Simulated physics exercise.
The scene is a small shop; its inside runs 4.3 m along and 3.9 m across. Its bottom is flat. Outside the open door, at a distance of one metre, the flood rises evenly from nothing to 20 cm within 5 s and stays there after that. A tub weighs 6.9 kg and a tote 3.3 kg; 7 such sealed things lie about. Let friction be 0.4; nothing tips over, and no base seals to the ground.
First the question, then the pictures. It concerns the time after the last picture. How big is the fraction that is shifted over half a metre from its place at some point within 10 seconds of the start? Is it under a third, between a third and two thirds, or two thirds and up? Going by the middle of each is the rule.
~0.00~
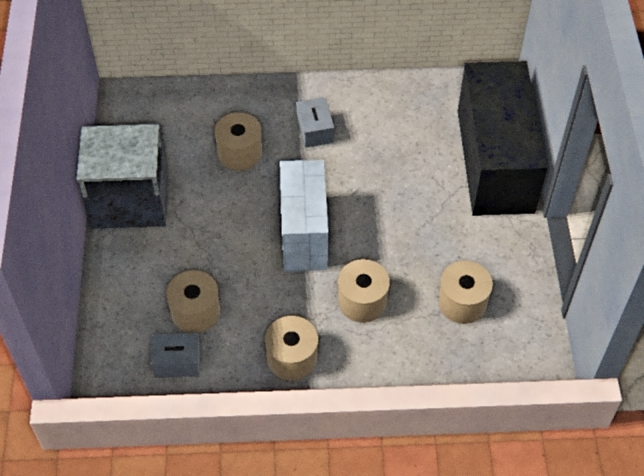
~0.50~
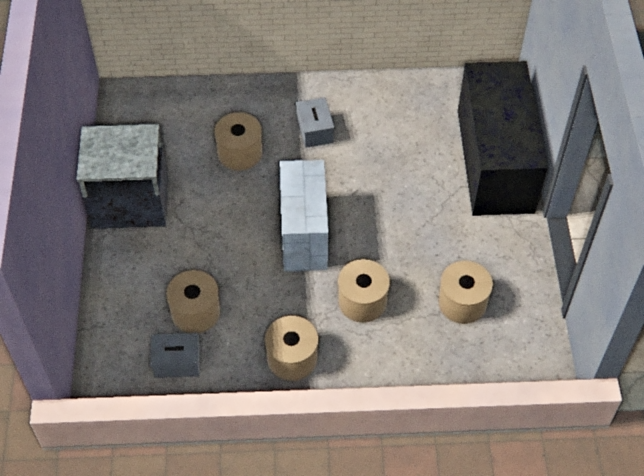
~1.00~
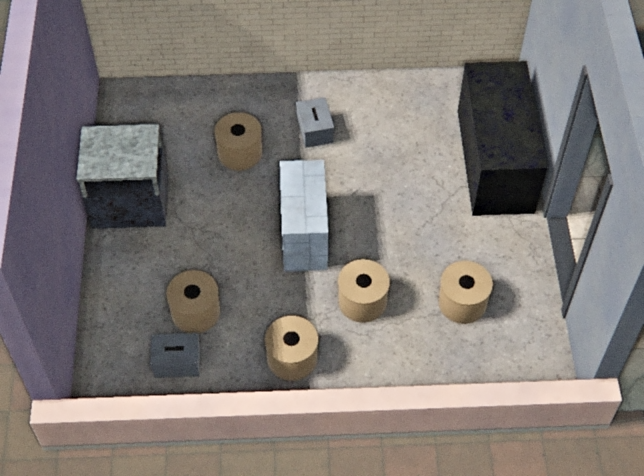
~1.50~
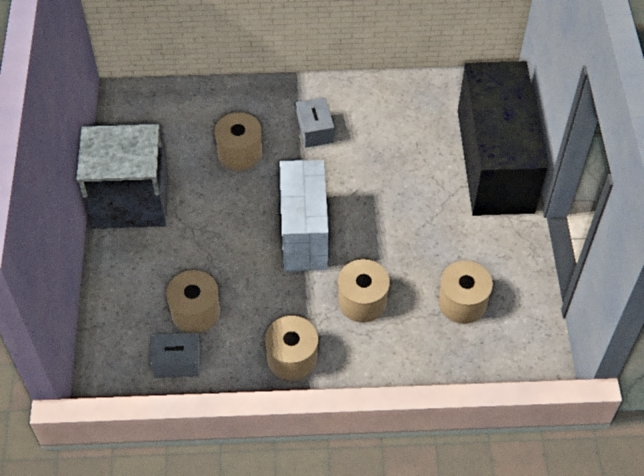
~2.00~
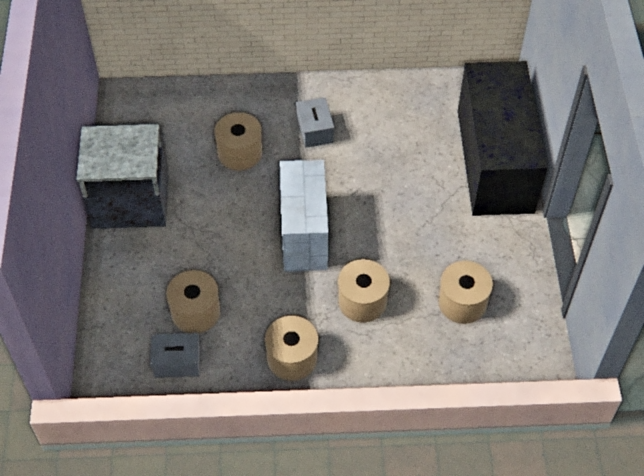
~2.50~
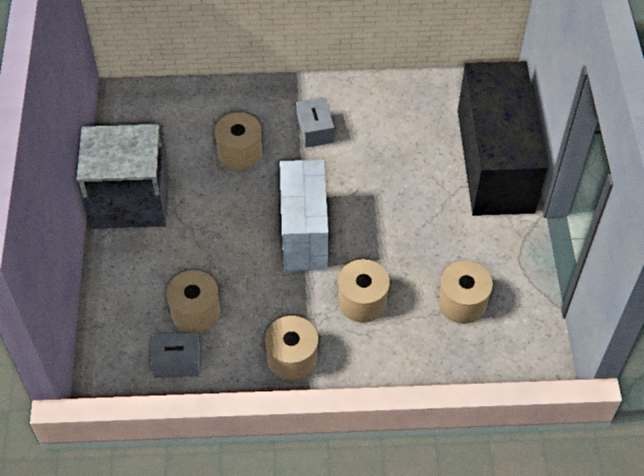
Prediction: A high fraction.
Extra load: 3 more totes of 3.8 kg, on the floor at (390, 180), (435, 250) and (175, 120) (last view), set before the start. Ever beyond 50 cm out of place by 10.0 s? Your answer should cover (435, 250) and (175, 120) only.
Note: Item 1 exceeds the limit; item 2 stays inside the limit.
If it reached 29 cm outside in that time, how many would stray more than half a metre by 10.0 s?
The count would be 6.
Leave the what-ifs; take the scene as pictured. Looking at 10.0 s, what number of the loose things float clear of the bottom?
Count: 6.
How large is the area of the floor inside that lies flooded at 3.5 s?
Somewhere around 1.5 m2, roughly.
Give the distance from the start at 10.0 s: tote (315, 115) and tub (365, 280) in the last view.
Respectively 120 and 150 cm.
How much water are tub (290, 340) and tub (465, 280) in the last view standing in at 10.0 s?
First about 12 cm, second about 11 cm.
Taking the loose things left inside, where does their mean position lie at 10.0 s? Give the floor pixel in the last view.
Close to pixel (164, 254).
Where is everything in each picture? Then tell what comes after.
In the first picture, a tub at (467, 282), on the bottom; a tub at (364, 281), on the bottom; 0.0 m2 under water; 0 of 7 have shifted.
In the second picture, a tub at (467, 282) rests on the ground; a tub at (364, 281) rests on the ground; 0.0 m2 under water; 0 of 7 have shifted.
In the third picture, a tub at (467, 282), on the bottom; a tub at (364, 281) rests on the ground; 0.0 m2 under water; 0 of 7 have shifted.
In the fourth picture, a tub at (467, 282) rests on the ground; a tub at (364, 281) rests on the ground; water covers 0.0 m2; 0 of 7 have shifted.
In the fifth picture, a tub at (467, 282), on the bottom; a tub at (364, 281) rests on the ground; 0.0 m2 under water; 0 of 7 have shifted.
In the sixth picture, a tub at (467, 282) rests on the ground; a tub at (364, 281) rests on the ground; water covers 0.2 m2; 0 of 7 have shifted.
After 3.5 s 0 of 7 are over 50 cm from their spots; 0 afloat.
After 4.5 s 0 of 7 are over 50 cm from their spots; 0 afloat.
After 7.0 s 4 of 7 are over 50 cm from their spots; 3 afloat.
After 10.0 s 6 of 7 are over 50 cm from their spots, and 6 have been at some point; 6 afloat.
